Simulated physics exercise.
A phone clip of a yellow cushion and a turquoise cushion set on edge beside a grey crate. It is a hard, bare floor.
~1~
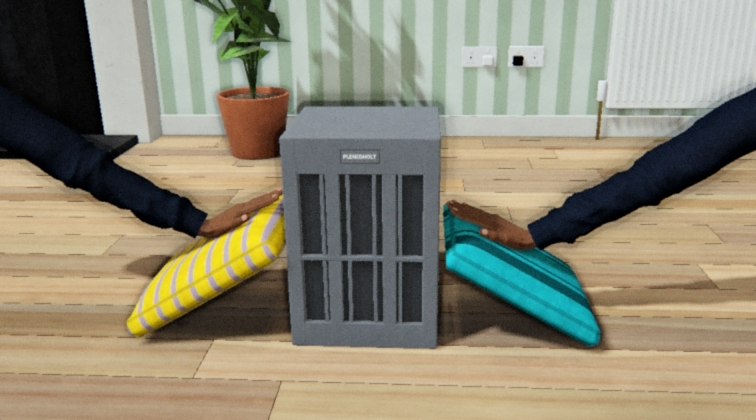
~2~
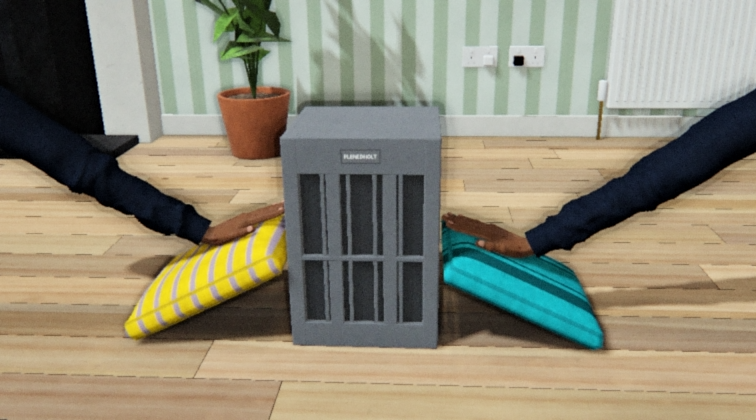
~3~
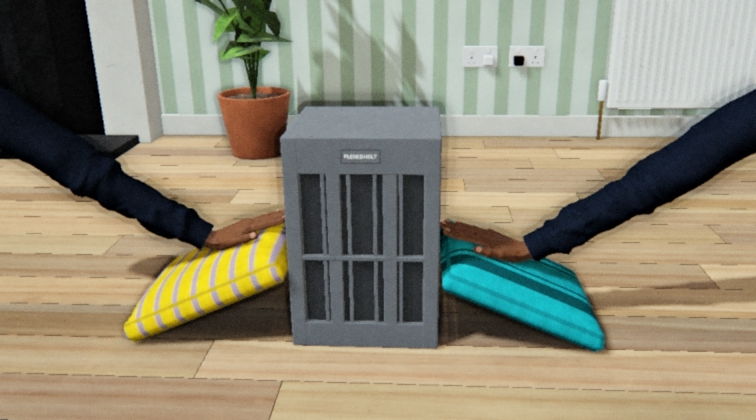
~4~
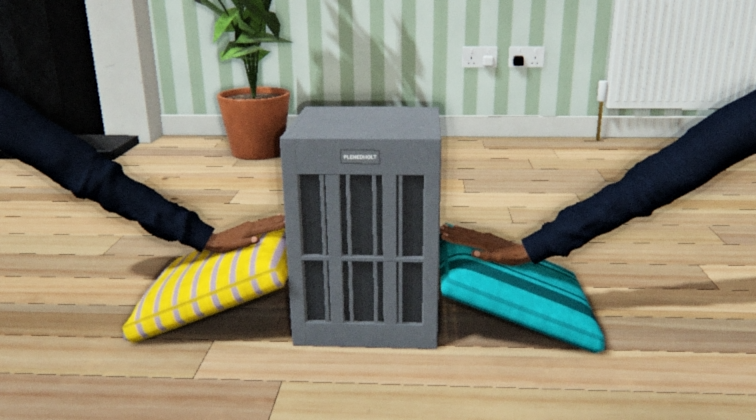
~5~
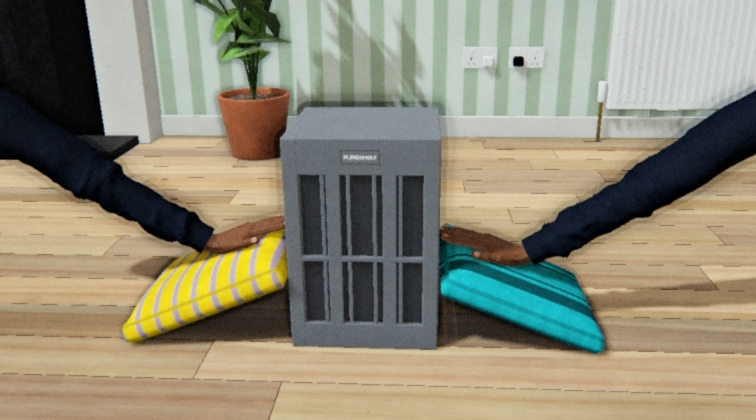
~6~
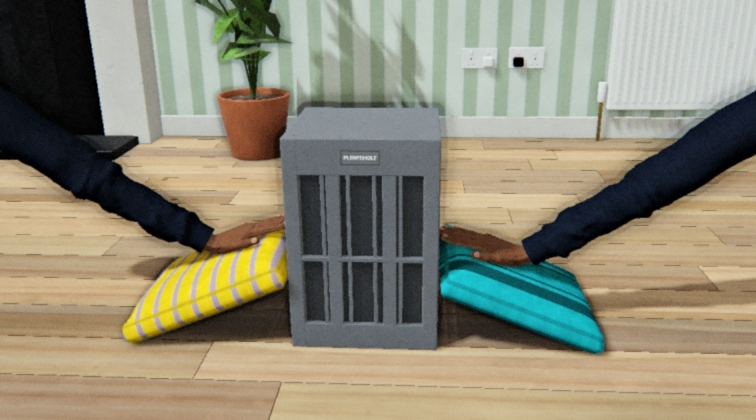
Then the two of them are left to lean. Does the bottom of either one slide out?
Yellow cushion: Bottom slides out; turquoise cushion: Bottom slides out.
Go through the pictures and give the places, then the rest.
Yellow cushion foot (134, 330), head (272, 251); turquoise cushion foot (594, 340), head (451, 261), in the first picture.
Yellow cushion foot (131, 333); turquoise cushion foot (598, 343), in the second picture.
Yellow cushion foot (130, 334); turquoise cushion foot (599, 345), in the third picture.
Yellow cushion foot (129, 336); turquoise cushion foot (599, 346), in the fourth picture.
Yellow cushion foot (129, 336); turquoise cushion foot (599, 347), in the fifth picture.
Yellow cushion foot (129, 336), head (279, 280), at a low slant; turquoise cushion foot (599, 348), head (446, 289), at a low slant, in the sixth picture.
Then, 0.20 s past the final frame, yellow cushion flat on the floor near (220, 288); turquoise cushion flat on the floor near (517, 295).
Then, 0.30 s past the final frame, yellow cushion flat on the floor near (221, 293); turquoise cushion flat on the floor near (518, 302).
Then, 0.76 s past the final frame, yellow cushion flat on the floor near (221, 295); turquoise cushion flat on the floor near (519, 304).
When it is over, yellow cushion flat on the floor near (221, 295); turquoise cushion flat on the floor near (519, 304). The yellow cushion slides down flat and the turquoise cushion slips and lies down.
